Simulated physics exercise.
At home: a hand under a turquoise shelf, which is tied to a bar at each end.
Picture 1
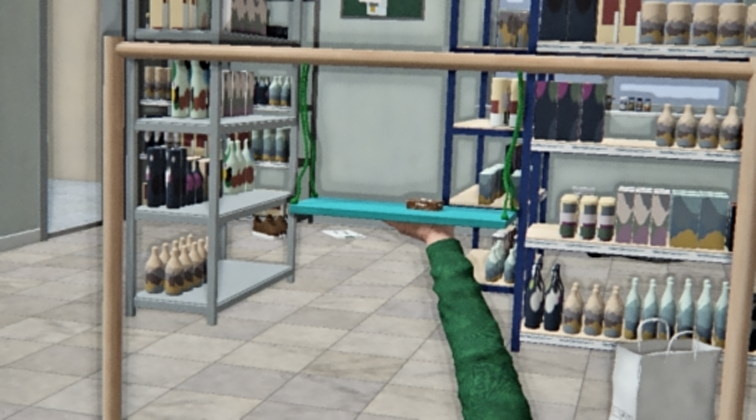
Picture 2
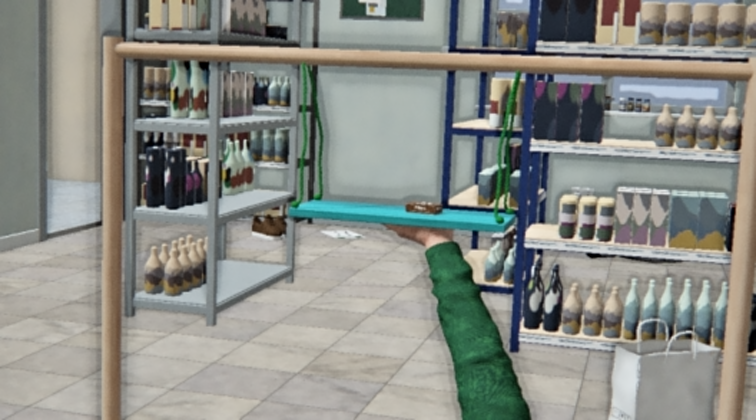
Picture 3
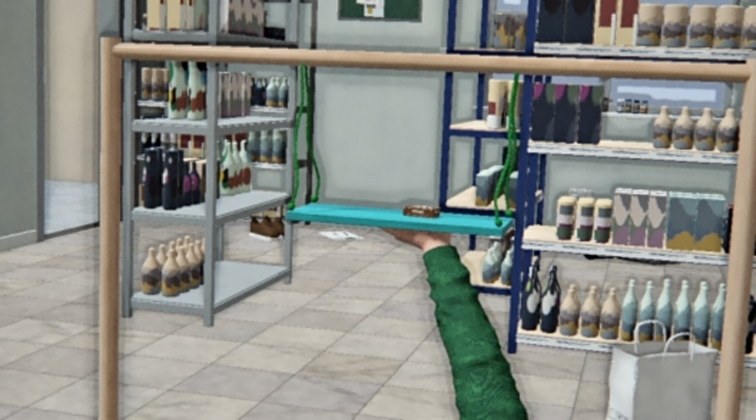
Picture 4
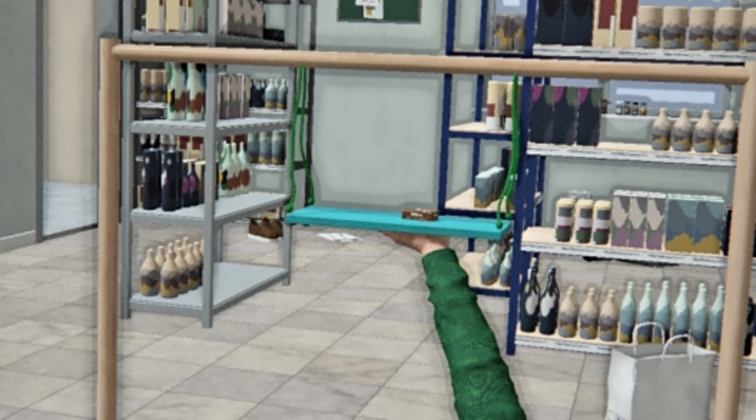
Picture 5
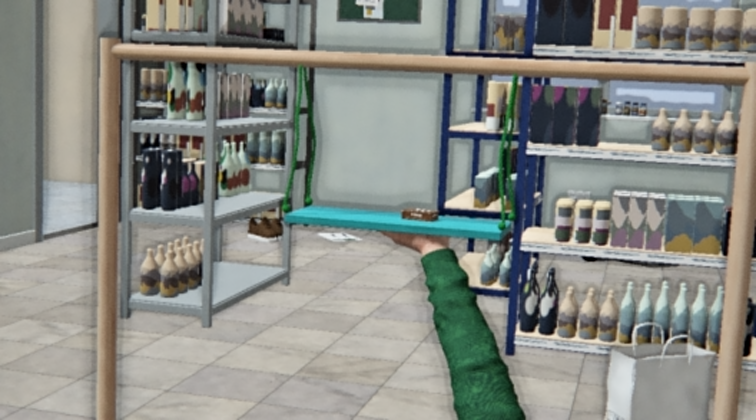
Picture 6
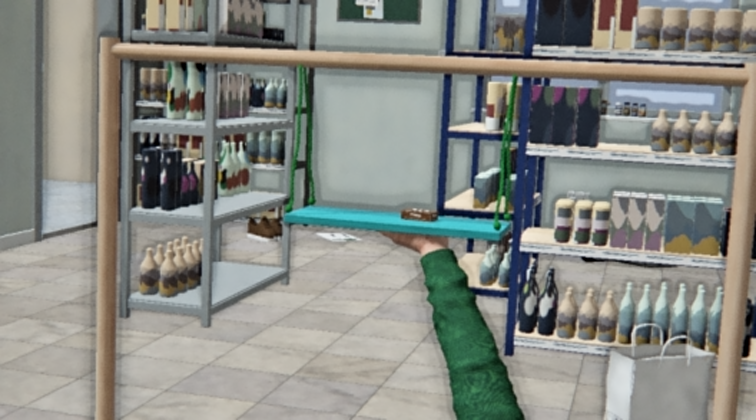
At first, a hand in a green sleeve is under a turquoise shelf hung from a wooden bar by green laces, with a small brown box on top. The shelf shifts very slightly down and left with the hand beneath it, then barely moves, the laces looking almost straight.
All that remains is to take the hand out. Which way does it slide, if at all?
The brown matchbox keeps its place.
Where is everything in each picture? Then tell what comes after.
In the first picture, brown matchbox (425, 205); turquoise shelf (394, 217).
In the second picture, brown matchbox (424, 208).
In the third picture, brown matchbox (422, 212).
In the fourth picture, brown matchbox (420, 215); turquoise shelf (390, 227).
In the fifth picture, brown matchbox (420, 215).
In the sixth picture, brown matchbox (420, 215); turquoise shelf (389, 228); left shoelaces almost straight; right shoelaces almost straight.
Then, 0.26 s on from there, board level; matchbox on the board near (419, 217).
Then, 0.64 s on from there, board level; matchbox on the board near (419, 218).
In the end, board level; matchbox on the board near (419, 218). The brown matchbox stays on the board.
